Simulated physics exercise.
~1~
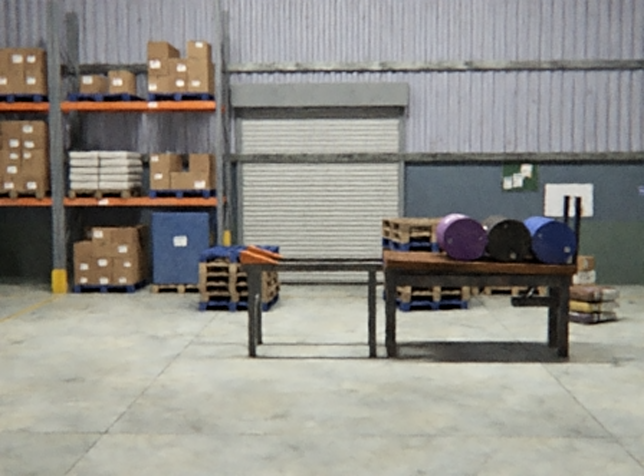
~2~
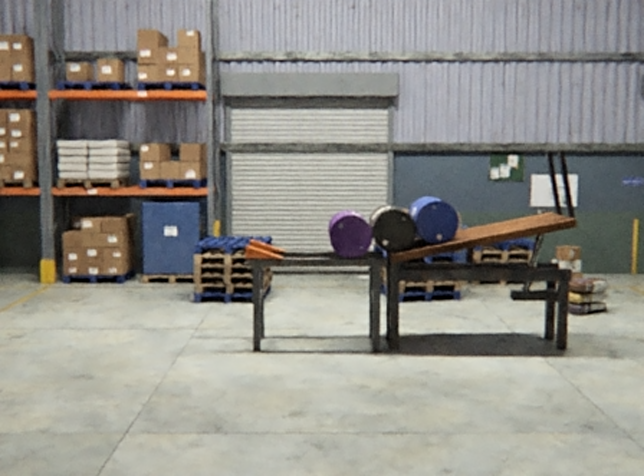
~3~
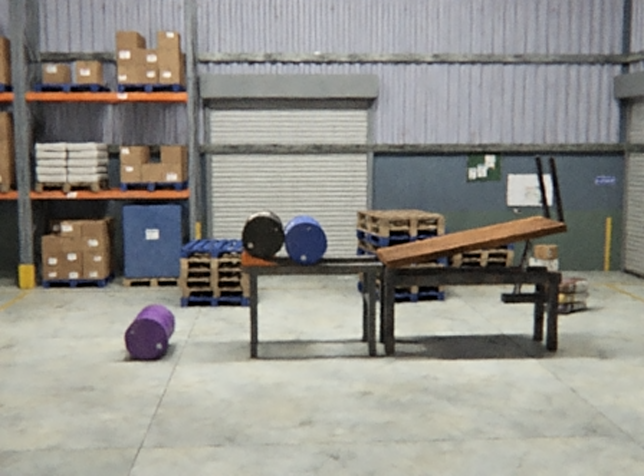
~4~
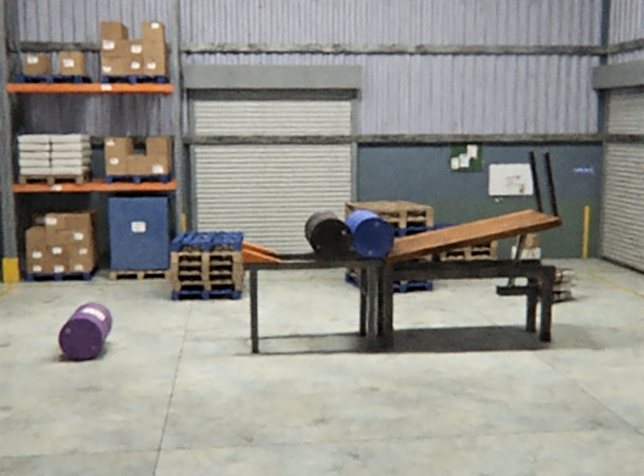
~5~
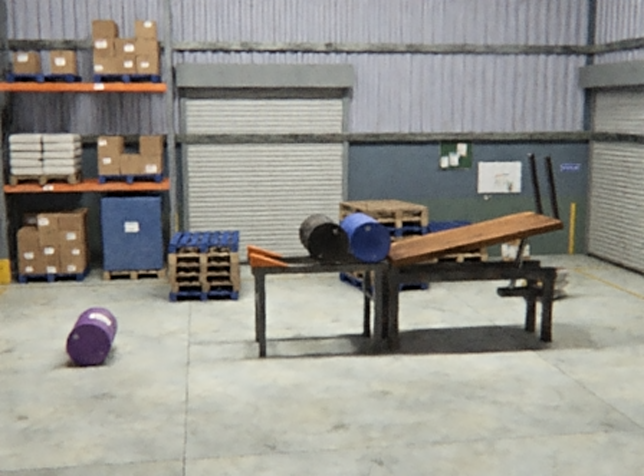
In a warehouse, a wooden deck tipped up on its right side and three drums rolled left onto a level rack; the purple one went over the end and landed on the floor, while the black and blue ones stayed up on the rack.
